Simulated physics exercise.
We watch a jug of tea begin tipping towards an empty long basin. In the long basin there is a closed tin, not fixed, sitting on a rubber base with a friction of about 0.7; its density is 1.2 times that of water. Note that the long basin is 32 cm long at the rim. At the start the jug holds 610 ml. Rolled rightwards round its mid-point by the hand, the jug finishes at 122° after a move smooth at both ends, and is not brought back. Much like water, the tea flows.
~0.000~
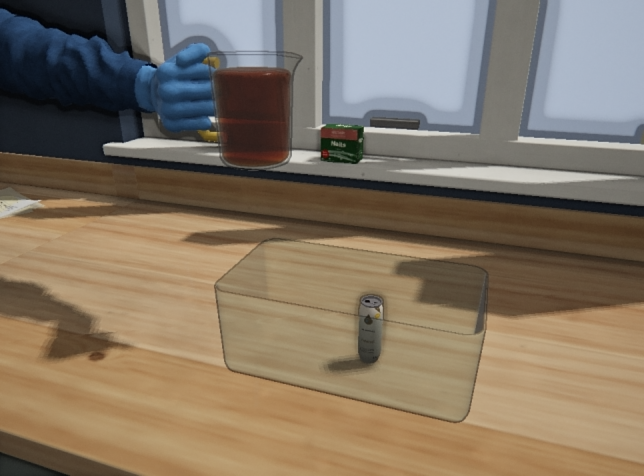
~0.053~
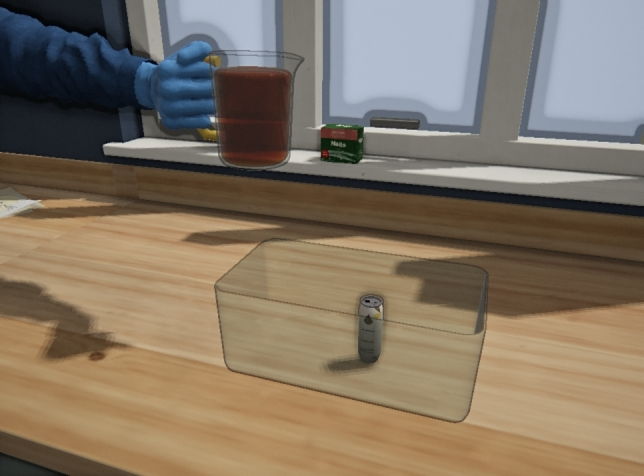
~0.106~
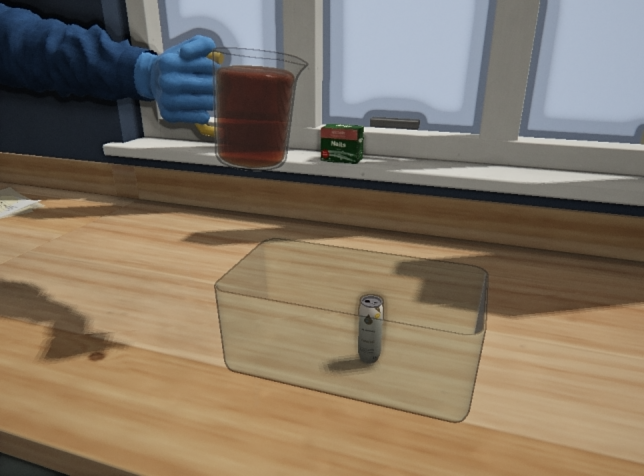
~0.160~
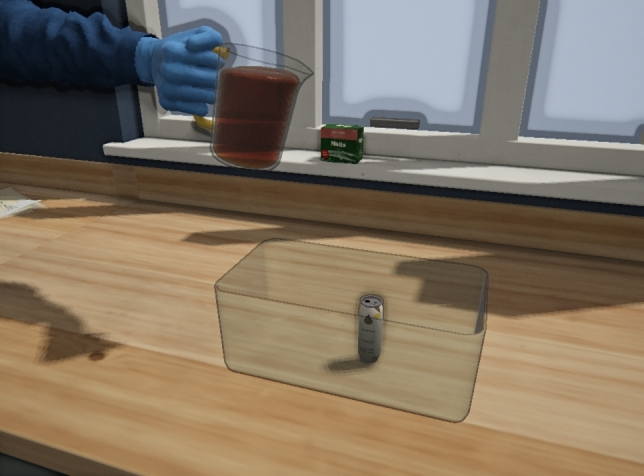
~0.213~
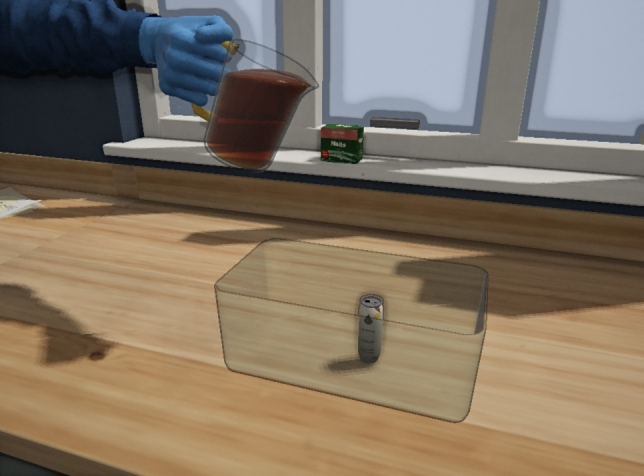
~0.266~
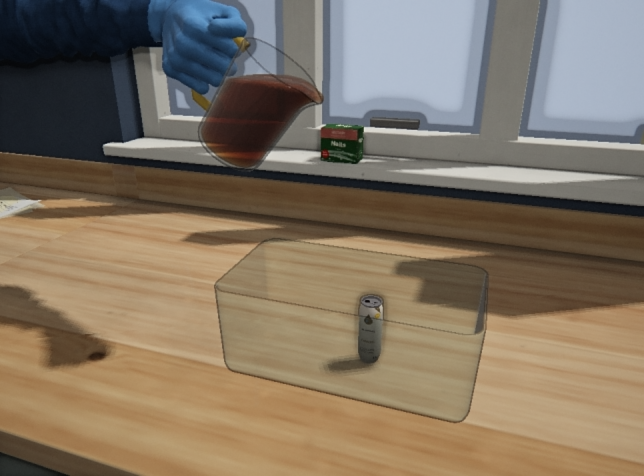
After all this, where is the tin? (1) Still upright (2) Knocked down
(2) Knocked down.
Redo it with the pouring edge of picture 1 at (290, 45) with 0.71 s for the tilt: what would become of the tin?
It tumbles.
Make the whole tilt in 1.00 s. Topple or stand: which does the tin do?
The tin tips over.
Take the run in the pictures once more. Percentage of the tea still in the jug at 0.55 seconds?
Near 50 in a hundred.
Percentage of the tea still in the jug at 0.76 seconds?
Roughly 5 percent remains.
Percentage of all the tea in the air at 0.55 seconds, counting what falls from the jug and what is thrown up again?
36 per cent.
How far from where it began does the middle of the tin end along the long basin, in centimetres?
Roughly 8.5 cm.
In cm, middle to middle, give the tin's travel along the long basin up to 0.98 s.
Near 9 cm.
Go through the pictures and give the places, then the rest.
In the first picture, it leans 0°; its right rim is at (302, 56); the tea meets the walls at (220, 70) and (292, 72); the long basin's rim runs from (242, 262) to (486, 300); the tin's top is at (372, 304).
In the second picture, it leans 2°; its right rim is at (303, 58); the tea meets the walls at (221, 69) and (292, 73).
In the third picture, it leans 6°; its right rim is at (307, 63); the tea meets the walls at (223, 68) and (294, 75).
In the fourth picture, it leans 14°; its right rim is at (313, 73); the tea meets the walls at (227, 72) and (301, 77).
In the fifth picture, it leans 25°; its right rim is at (318, 86); the tea meets the walls at (226, 84) and (311, 82).
In the sixth picture, it leans 37°; its right rim is at (322, 103); the tea meets the walls at (221, 97) and (315, 89); 1 per cent is over the edge.
By 0.55 s the tilt is 106° and 51 per cent is still to pour; the tin stands where it began.
By 0.76 s the tilt is 122° and 5 per cent is still to pour; the tin leans 6°.
By 0.98 s the tilt is 122° and 0 per cent is still to pour; the tin lies on its side.
By 1.22 s the tilt is 122° and 0 per cent is still to pour; the tin lies on its side.
At rest the tin lies on its side.
